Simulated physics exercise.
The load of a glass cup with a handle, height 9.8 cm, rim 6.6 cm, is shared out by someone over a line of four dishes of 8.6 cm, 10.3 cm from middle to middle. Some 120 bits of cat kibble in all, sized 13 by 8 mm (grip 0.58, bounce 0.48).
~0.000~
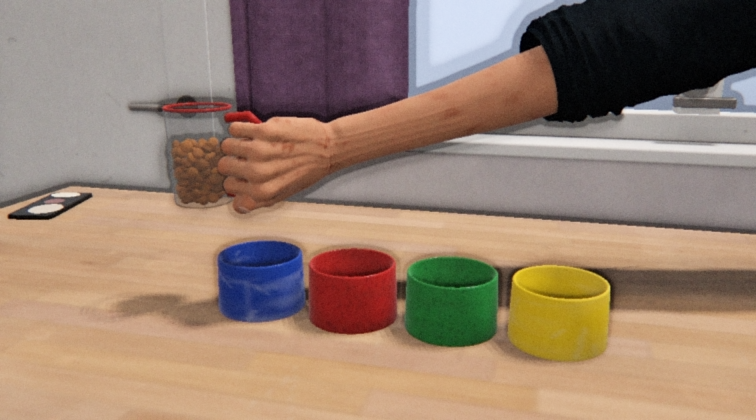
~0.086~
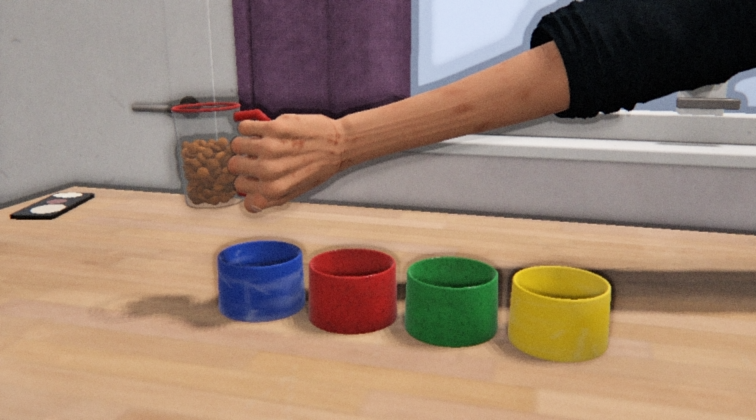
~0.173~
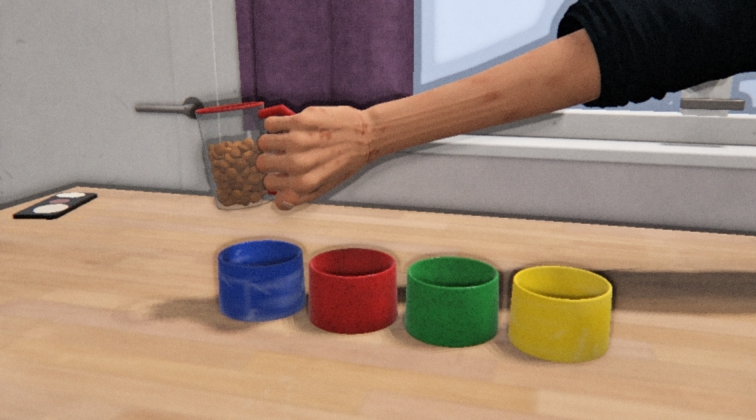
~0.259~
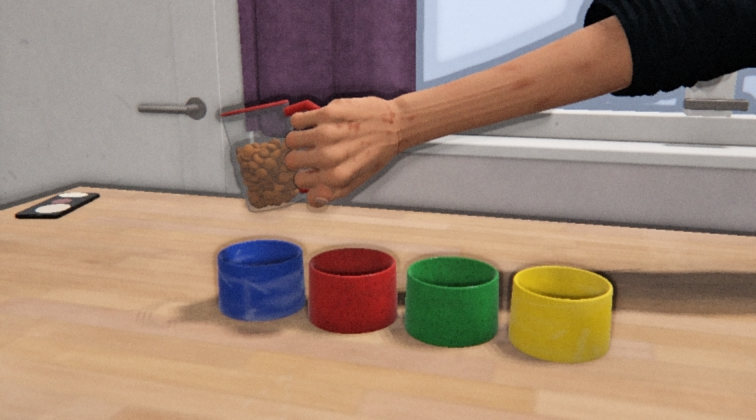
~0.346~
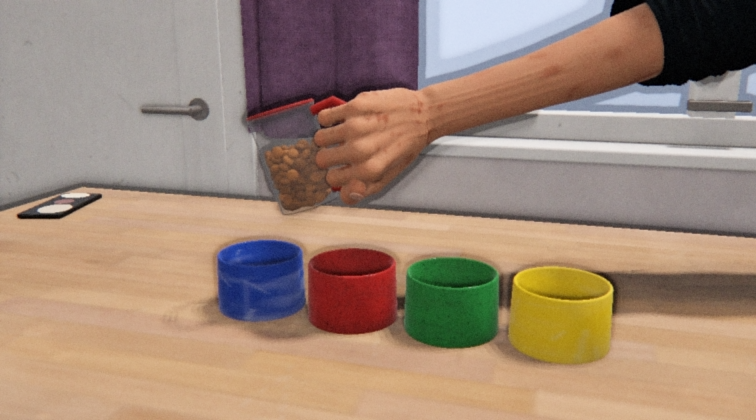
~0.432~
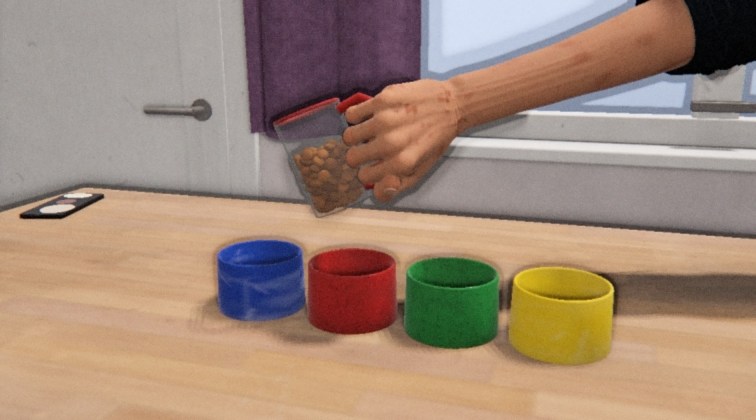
At first, a hand holds a clear cup of small brown pieces upright above the left end of a row of blue, red, green and yellow dishes. The arm then moves the cup rightward, tilting it gradually, until it is leaning above the red dish with the pieces still inside.
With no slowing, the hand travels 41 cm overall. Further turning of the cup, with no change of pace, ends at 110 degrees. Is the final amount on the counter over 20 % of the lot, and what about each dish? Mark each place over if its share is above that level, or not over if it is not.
Red: Not over, blue: Not over, green: Not over, yellow: Over, counter: Not over.
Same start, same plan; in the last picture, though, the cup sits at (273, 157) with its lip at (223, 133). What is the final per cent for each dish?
Per cent kept: Red 0; blue 0; green 30; yellow 30.
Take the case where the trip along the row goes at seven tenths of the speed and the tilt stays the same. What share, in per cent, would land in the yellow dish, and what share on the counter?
Yellow: 80; counter: 0.
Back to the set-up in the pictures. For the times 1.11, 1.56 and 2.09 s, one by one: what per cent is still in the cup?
In turn: 100 %, 100 %, 75 %.
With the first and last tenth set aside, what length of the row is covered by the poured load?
About 5 cm.
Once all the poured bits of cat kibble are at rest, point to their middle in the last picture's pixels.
Once everything settles, the centre is around (550, 324).
After 1.11 s, tilt 63 degrees; cup holds 100 %.
Then, at 1.56 s, tilt 91 degrees; cup holds 100 %.
Then, at 2.09 s, tilt 110 degrees; cup holds 75 %, yellow 25 %.
By 4.1 s all is still; red 0 %, blue 0 %, green 0 %, yellow 80 %, counter 5 %, cup 10 %.
